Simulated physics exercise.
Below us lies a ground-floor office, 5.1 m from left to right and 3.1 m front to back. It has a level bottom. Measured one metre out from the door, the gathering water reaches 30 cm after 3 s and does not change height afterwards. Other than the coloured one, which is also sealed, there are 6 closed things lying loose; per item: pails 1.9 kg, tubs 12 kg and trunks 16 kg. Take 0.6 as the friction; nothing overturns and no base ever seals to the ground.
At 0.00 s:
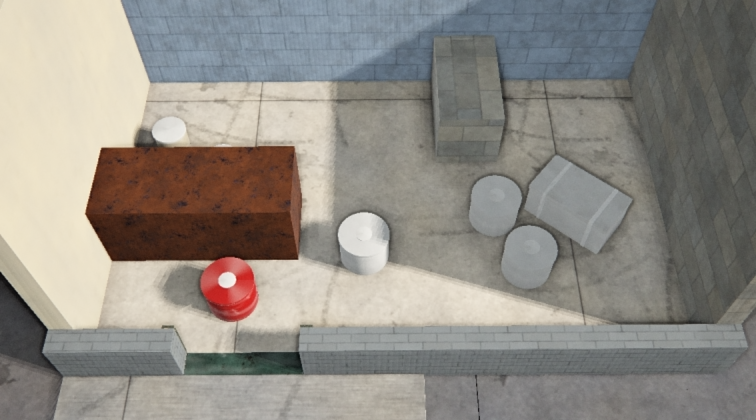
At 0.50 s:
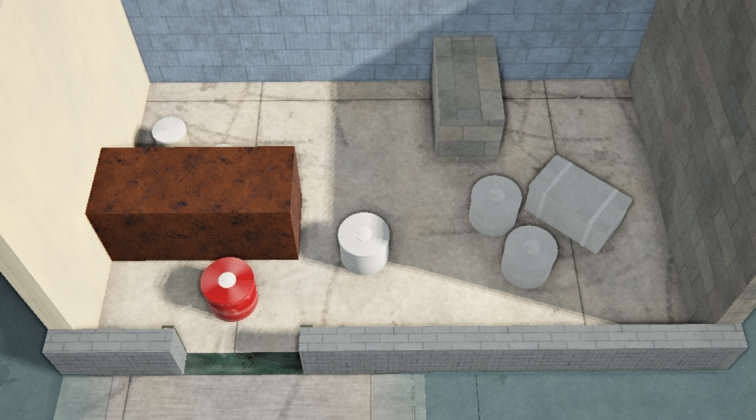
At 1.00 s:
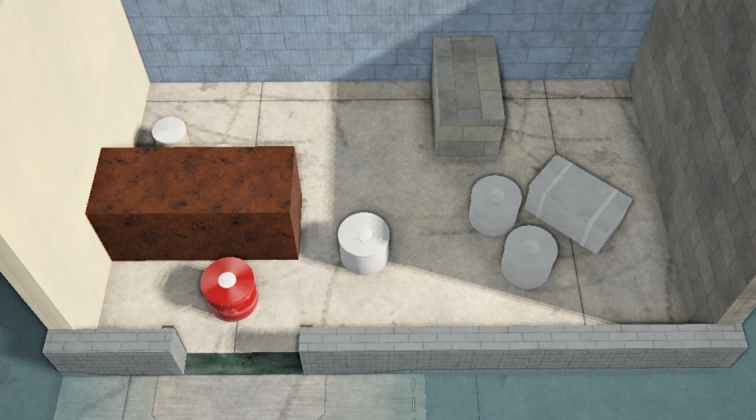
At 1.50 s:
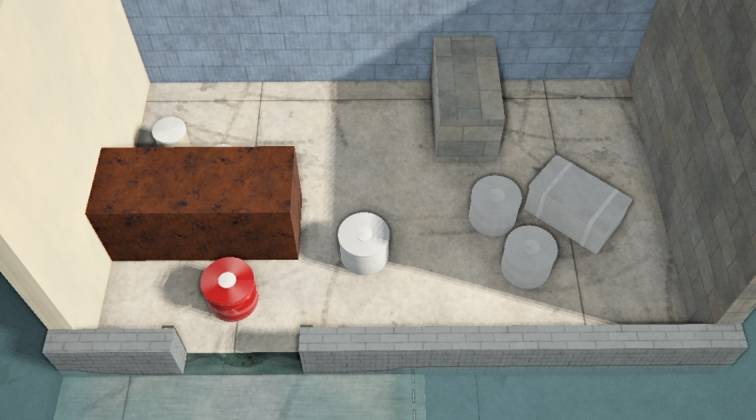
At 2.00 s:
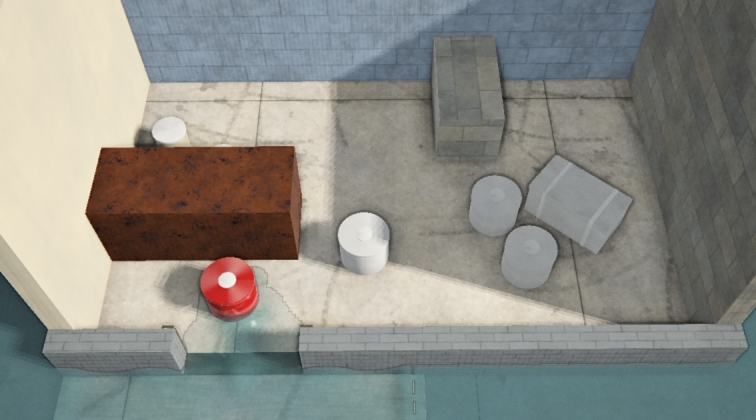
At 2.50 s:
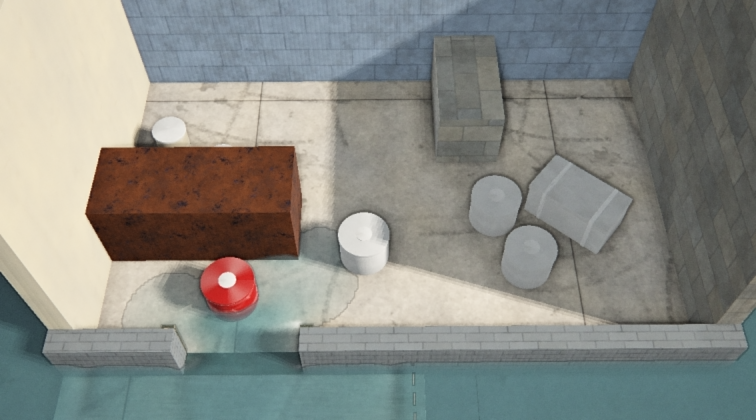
Water rises outside the low wall, then spreads through the gap around the red tub.
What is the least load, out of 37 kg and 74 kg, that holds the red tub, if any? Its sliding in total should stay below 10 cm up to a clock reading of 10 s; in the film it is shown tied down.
Expect only the larger amount to be sufficient.
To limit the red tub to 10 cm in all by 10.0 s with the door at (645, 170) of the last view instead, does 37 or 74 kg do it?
Outcome - the heavier pick is required.
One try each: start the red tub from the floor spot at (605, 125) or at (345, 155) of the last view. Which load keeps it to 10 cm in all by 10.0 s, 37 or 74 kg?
Well, first the light mass is sufficient, and next the light mass is sufficient.
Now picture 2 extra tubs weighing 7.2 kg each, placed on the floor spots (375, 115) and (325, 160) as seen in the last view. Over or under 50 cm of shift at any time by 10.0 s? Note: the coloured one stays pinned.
Order as asked: Goes beyond / stays within.
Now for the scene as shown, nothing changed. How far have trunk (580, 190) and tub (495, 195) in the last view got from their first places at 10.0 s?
They sit 140 cm and 150 cm away, in the order given.
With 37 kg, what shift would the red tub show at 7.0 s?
About 20 cm.
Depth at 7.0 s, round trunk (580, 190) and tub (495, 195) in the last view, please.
7 and 4 cm.
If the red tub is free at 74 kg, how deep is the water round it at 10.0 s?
Something like 24 centimetres.
After 3.5 s the red tub would be 13 cm from its start with 37 kg and 0 cm from its start with 74 kg; 13 cm of water round it then.
After 4.5 s the red tub would be 18 cm from its start with 37 kg and 0 cm from its start with 74 kg; 17 cm of water round it then.
After 7.0 s the red tub would be 19 cm from its start with 37 kg and 0 cm from its start with 74 kg; 23 cm of water round it then.
After 10.0 s the red tub would be 141 cm from its start with 37 kg and 0 cm from its start with 74 kg; 24 cm of water round it then.
